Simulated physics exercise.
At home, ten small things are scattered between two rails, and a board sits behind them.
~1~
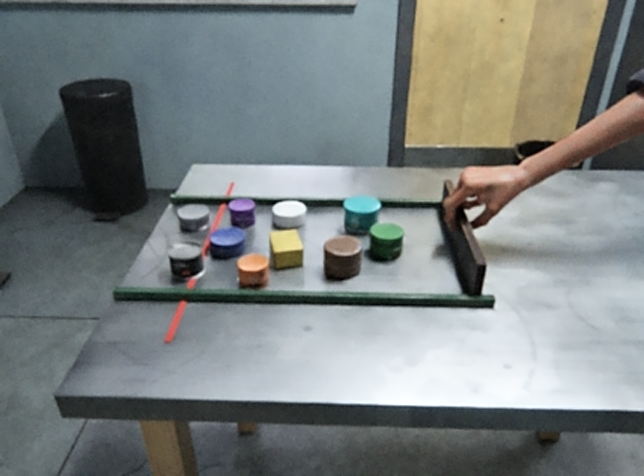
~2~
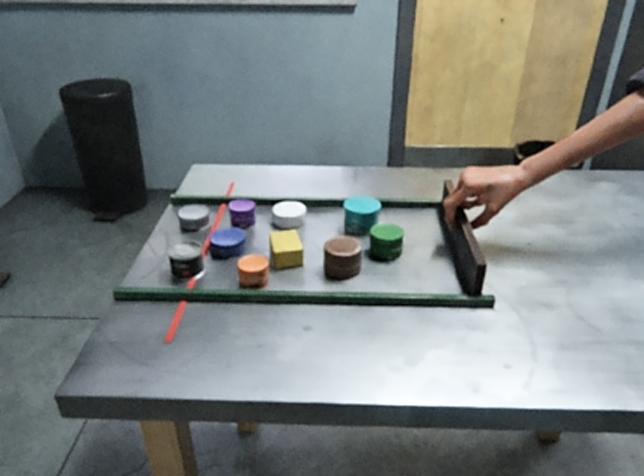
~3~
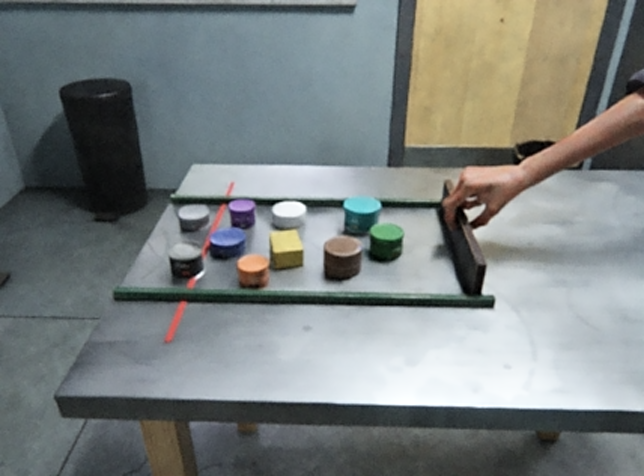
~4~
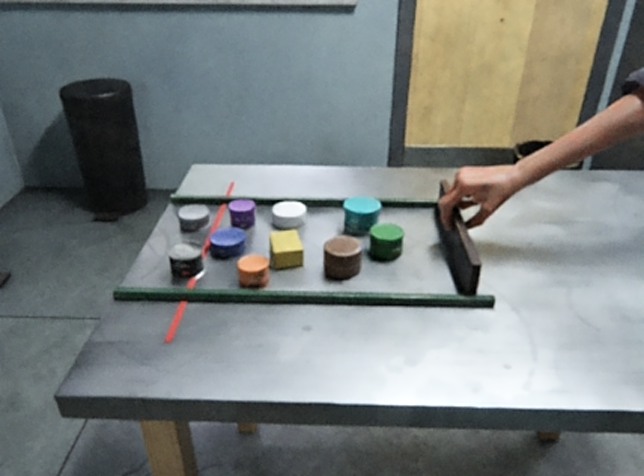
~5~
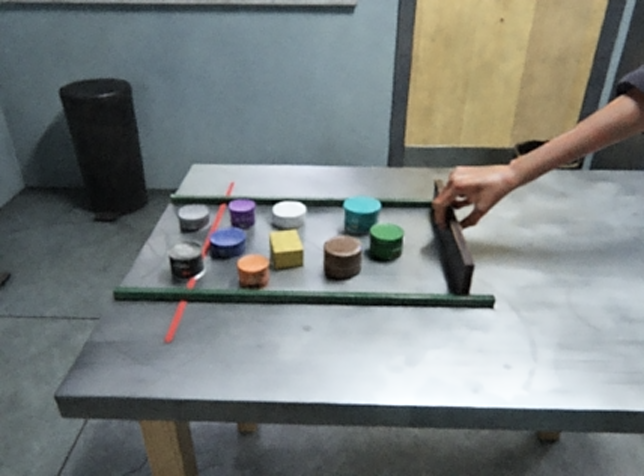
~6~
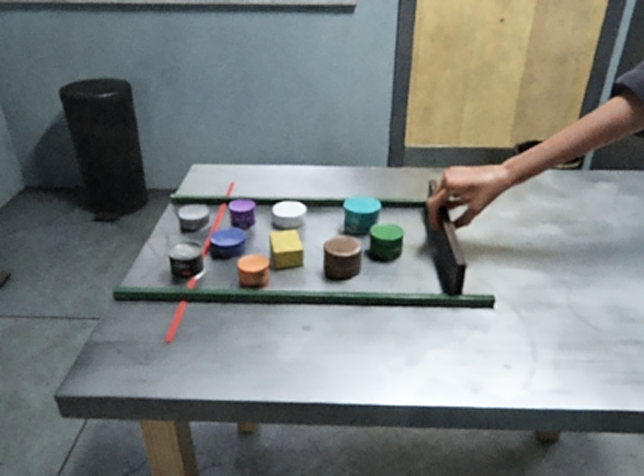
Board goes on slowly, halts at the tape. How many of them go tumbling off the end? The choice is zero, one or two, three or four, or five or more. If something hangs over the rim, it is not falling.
Most likely the sweep will knock off one or two.
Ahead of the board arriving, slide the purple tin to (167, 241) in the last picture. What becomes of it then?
From that start the object does not stay.
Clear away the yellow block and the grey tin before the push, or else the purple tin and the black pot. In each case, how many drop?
Taking the two tries in turn, it comes to 0 and 1.
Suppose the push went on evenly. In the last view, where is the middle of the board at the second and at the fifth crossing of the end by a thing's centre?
For the first, roughly (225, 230); for the next, roughly (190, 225).
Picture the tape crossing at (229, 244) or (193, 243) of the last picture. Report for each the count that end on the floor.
Respectively 0 and 2.
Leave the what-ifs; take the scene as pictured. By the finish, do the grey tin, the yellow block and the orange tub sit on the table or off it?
Grey tin: Down; yellow block: Still up; orange tub: Still up.
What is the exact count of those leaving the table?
Count: 2.
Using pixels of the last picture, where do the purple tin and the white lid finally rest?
Looks like one lands around (165, 222), and the other around (185, 205).
Soon after, none off yet; grey tin at rest near (195, 218); black pot at rest near (187, 261); blue tub at rest near (228, 243).
By the end, the number that fall off is one or two; fallen, blue tub and grey tin.
